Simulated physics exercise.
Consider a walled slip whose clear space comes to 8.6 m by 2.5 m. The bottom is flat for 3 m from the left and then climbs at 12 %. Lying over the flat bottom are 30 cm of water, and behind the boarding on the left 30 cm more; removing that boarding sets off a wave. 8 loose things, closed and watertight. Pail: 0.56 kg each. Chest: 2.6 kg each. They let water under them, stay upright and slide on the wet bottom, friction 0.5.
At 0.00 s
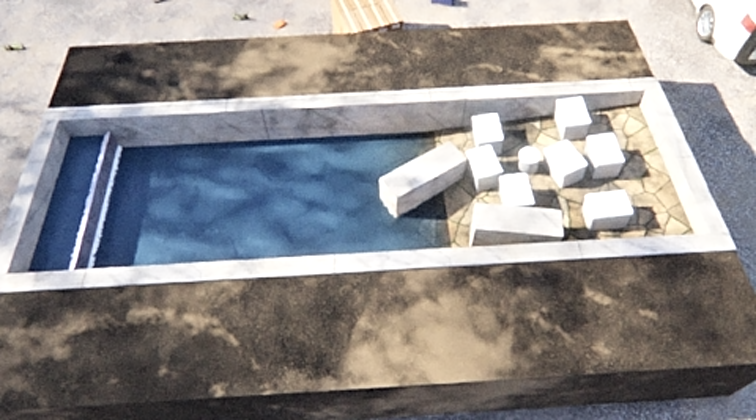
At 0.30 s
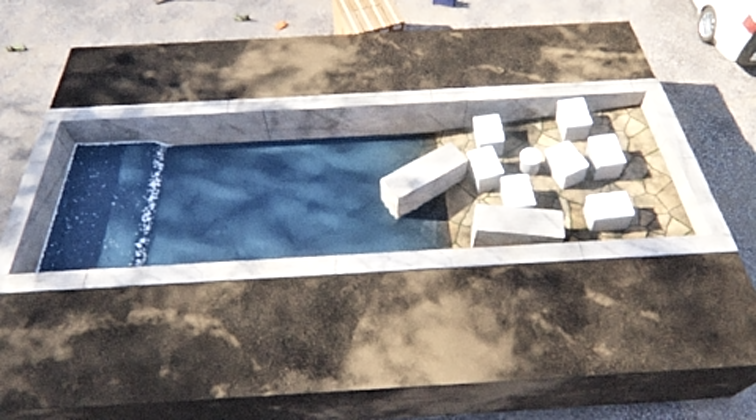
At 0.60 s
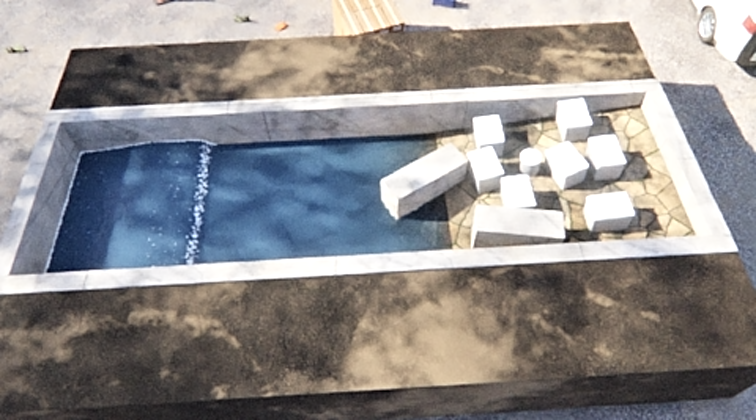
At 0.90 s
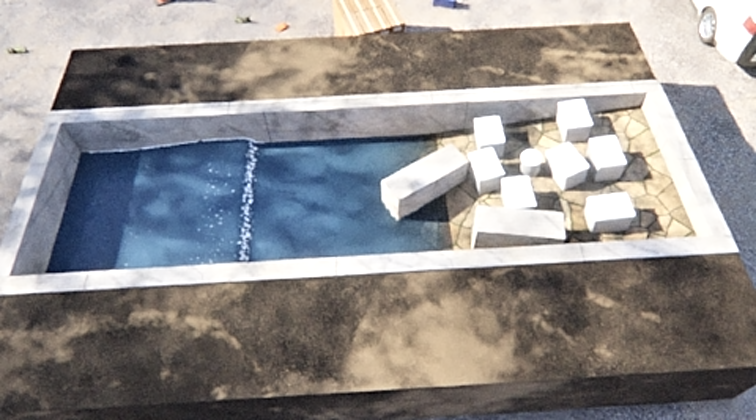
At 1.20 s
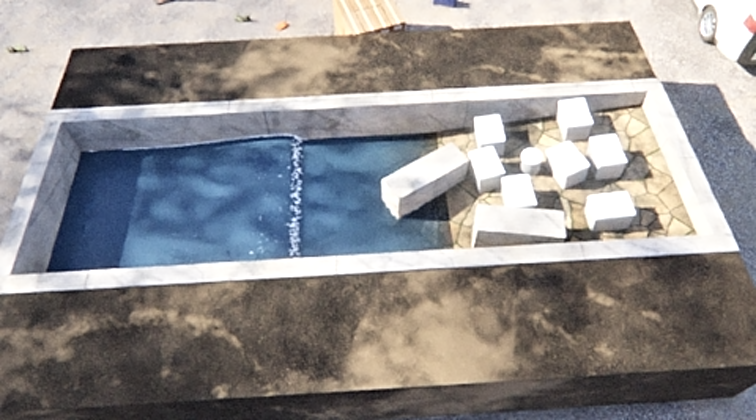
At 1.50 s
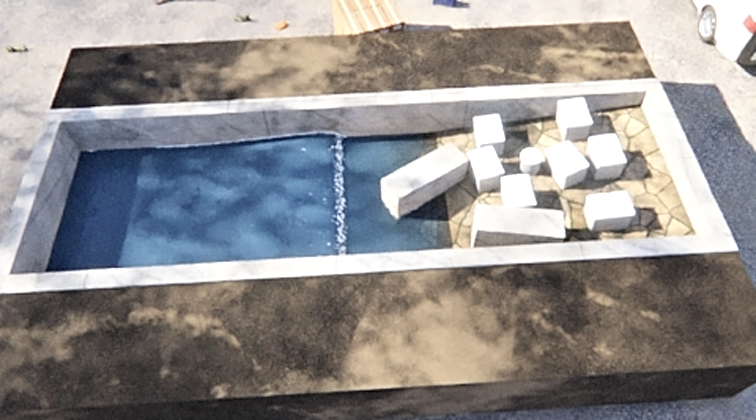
Water held behind a thin board at the left end of a long, pale-walled basin surges out as the board disappears, raising a line of white foam. The foamy front sweeps rightward across the blue water, crossing the middle and nearing the long tilted block, while the white blocks stay still.
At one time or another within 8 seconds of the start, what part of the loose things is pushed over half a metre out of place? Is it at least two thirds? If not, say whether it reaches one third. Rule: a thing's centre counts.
No, but it reaches one third.
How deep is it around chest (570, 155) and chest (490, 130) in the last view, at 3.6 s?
1 and 3 cm.
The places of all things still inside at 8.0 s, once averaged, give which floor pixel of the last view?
Around (492, 204).
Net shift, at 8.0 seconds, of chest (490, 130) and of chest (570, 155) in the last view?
Shifts: 40 cm / 80 cm.
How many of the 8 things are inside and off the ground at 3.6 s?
At that point I count 1.
After 2.1 s 0 of 8 are over 50 cm from their spots; 0 afloat.
After 3.6 s 1 of 8 are over 50 cm from their spots; 1 afloat.
After 5.6 s 4 of 8 are over 50 cm from their spots; 3 afloat.
After 8.0 s 4 of 8 are over 50 cm from their spots, and 5 have been at some point; 3 afloat.
